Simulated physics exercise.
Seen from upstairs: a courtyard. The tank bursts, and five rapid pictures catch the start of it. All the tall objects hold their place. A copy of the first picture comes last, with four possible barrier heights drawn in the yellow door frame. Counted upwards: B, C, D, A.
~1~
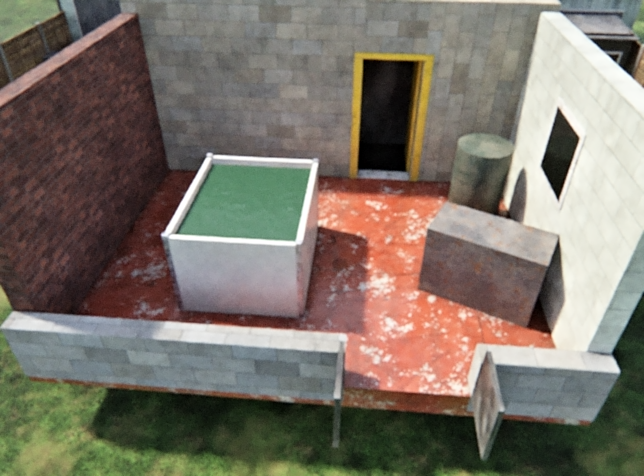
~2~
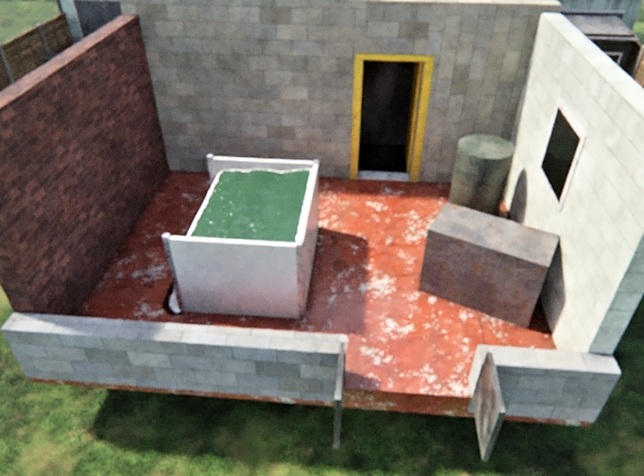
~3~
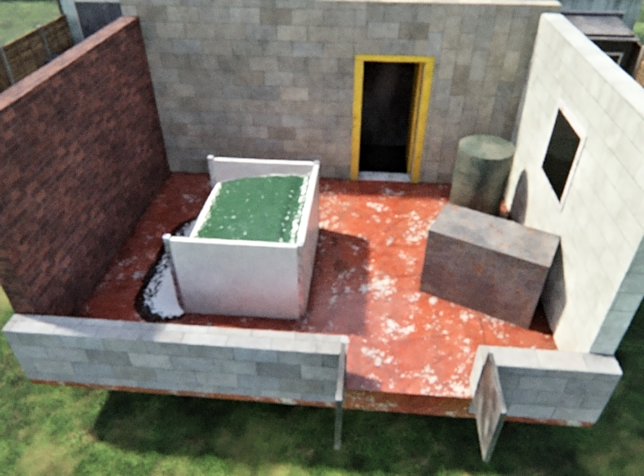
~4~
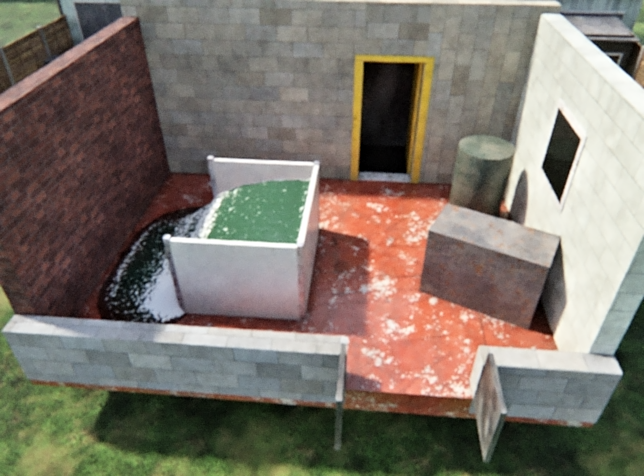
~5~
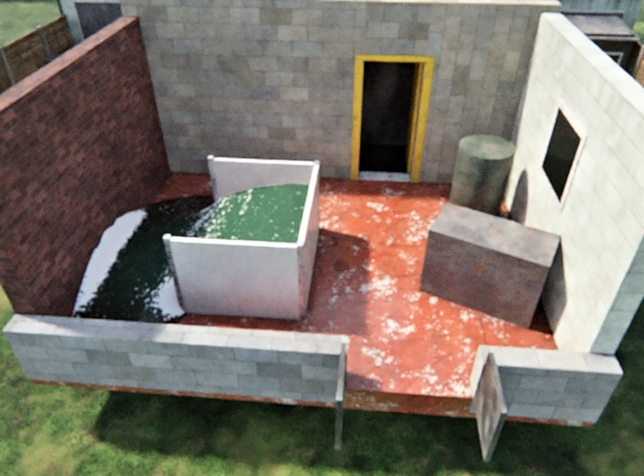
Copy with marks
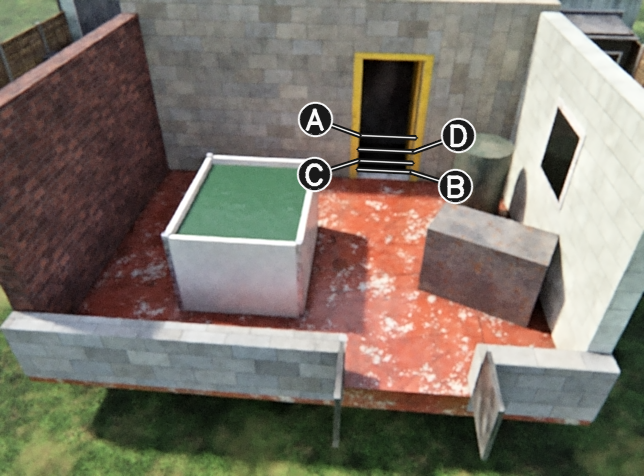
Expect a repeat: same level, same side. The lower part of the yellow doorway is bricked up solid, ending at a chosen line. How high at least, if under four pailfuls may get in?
Take B.
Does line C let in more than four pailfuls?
No, not at all.
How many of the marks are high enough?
All of them.
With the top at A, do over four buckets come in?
No, that is safe.
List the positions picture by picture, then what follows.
Water in the tank at rest, its middle at (249, 200); foot of the yellow doorway at (383, 179); open gate at (412, 336).
Water covers 3 % of the ground and shows as far out as (172, 300).
Water covers 7 % of the ground and shows as far out as (161, 292).
Water covers 14 % of the ground and shows as far out as (183, 211).
Water covers 19 % of the ground and shows as far out as (146, 209).
On the marked copy, A at (387, 136); B at (384, 170); C at (385, 161); D at (386, 150); from the bottom up B, C, D, A.
Choosing A, nothing gets over.
Choosing B, a splash gets over, under a bucket.
Choosing C, nothing gets over.
Choosing D, nothing gets over.
